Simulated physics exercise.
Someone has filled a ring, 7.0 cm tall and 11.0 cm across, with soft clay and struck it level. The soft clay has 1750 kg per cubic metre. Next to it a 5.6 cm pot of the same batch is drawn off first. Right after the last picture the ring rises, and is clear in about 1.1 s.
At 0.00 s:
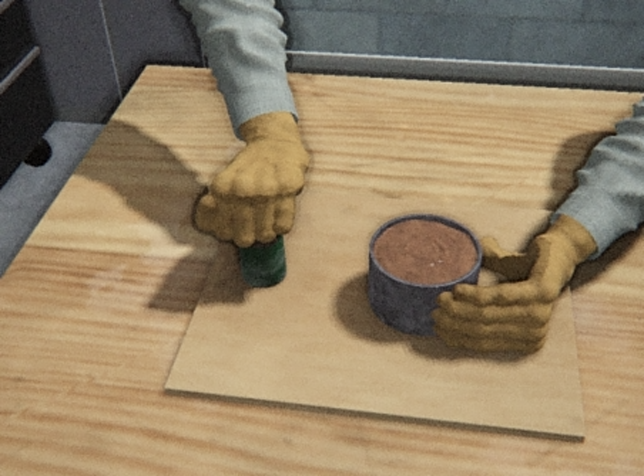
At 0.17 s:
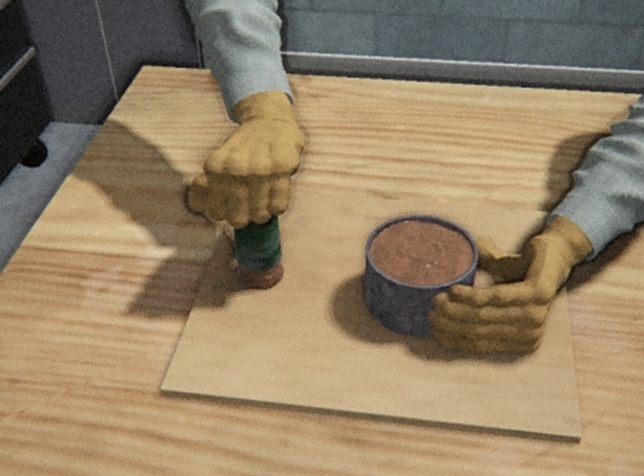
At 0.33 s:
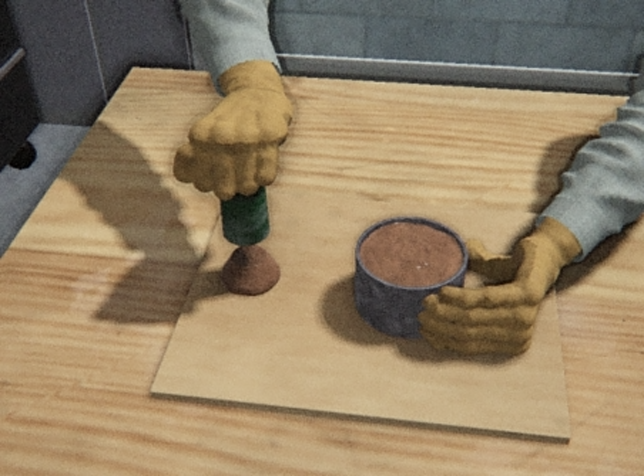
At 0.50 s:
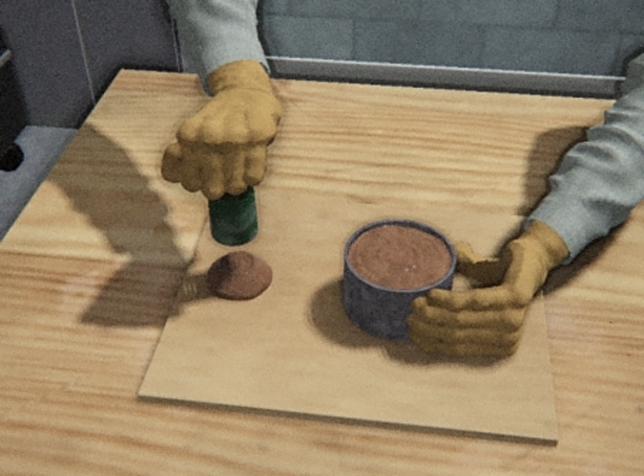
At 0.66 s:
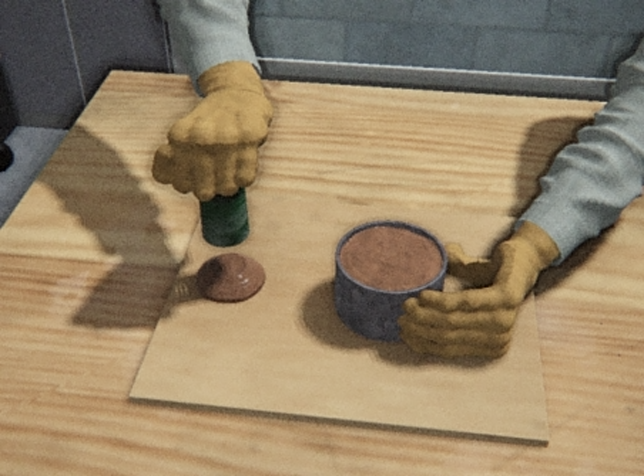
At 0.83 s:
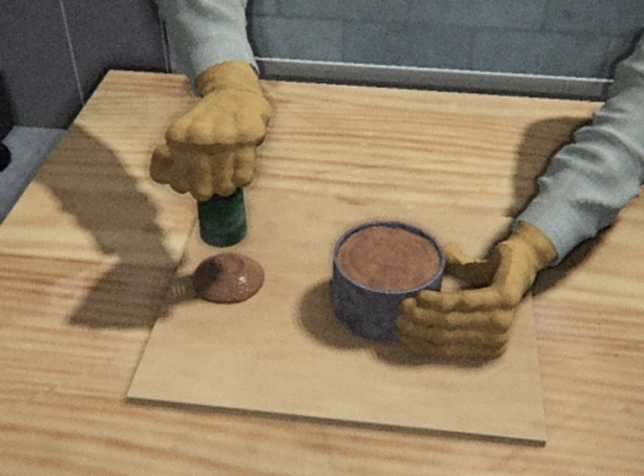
A gloved hand lifts a green pot off a brown mound, which slumps and widens.
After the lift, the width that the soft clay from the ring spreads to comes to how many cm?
About 21.8 cm.
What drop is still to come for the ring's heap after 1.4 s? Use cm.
About 1.5 cm.
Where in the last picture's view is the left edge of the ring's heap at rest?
Near (288, 309).
After 1.1 s, the ring is up 1.6 cm; the soft clay has come down 0.3 cm to 6.7 cm and is 12 cm wide.
After 1.4 s, the ring is up 4.6 cm; the soft clay has come down 2.6 cm to 4.4 cm and is 17 cm wide.
After 1.7 s, the ring is up 7.5 cm; the soft clay has come down 3.8 cm to 3.2 cm and is 19 cm wide.
After 2.0 s, the ring is clear; the soft clay has come down 4.0 cm to 3.0 cm and is 20 cm wide.
After 3.6 s, at rest, the ring is clear; the soft clay has come down 4.2 cm to 2.8 cm and is 22 cm wide.
